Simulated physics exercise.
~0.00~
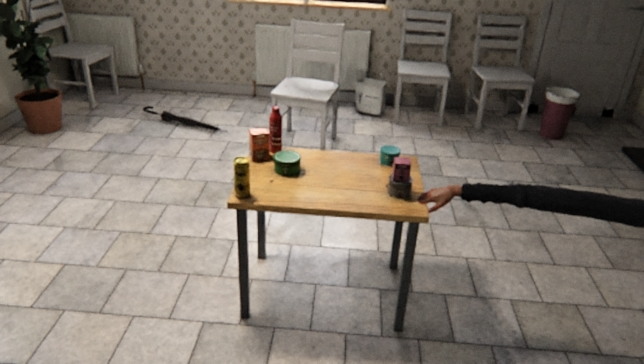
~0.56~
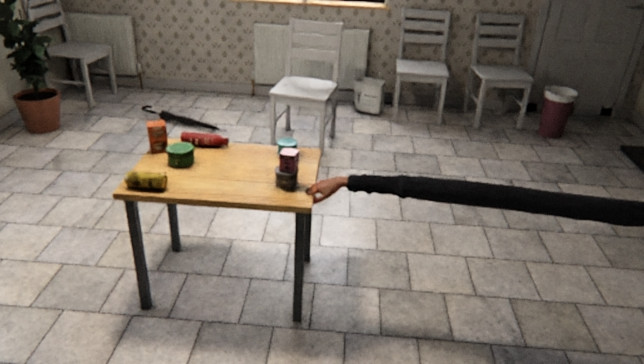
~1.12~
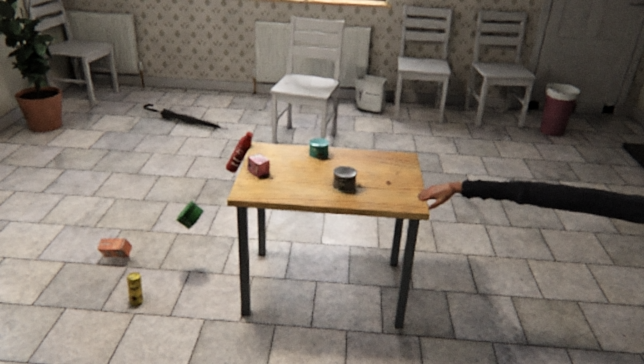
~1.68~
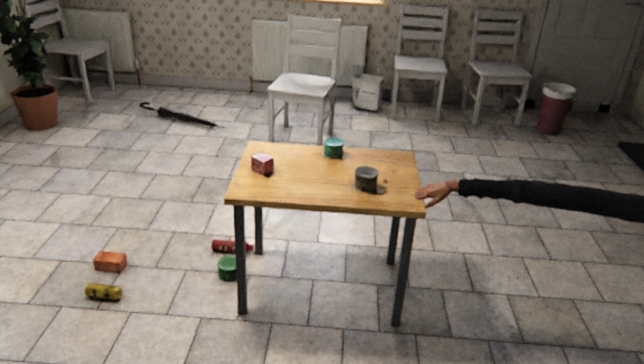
A light wooden table holding seven small tubs, cartons, a can and a bottle slides left across a tiled floor, with an outstretched hand at its right edge. As it moves, the yellow can and red bottle topple onto their sides, while the others stay on top. The table then jerks back to the right, and the orange carton, green tub and yellow can drop off its left side as the red bottle tips at the edge. The bottle falls too, leaving four items on the floor, while the tipped pink carton, grey tub and turquoise tub remain on the table.
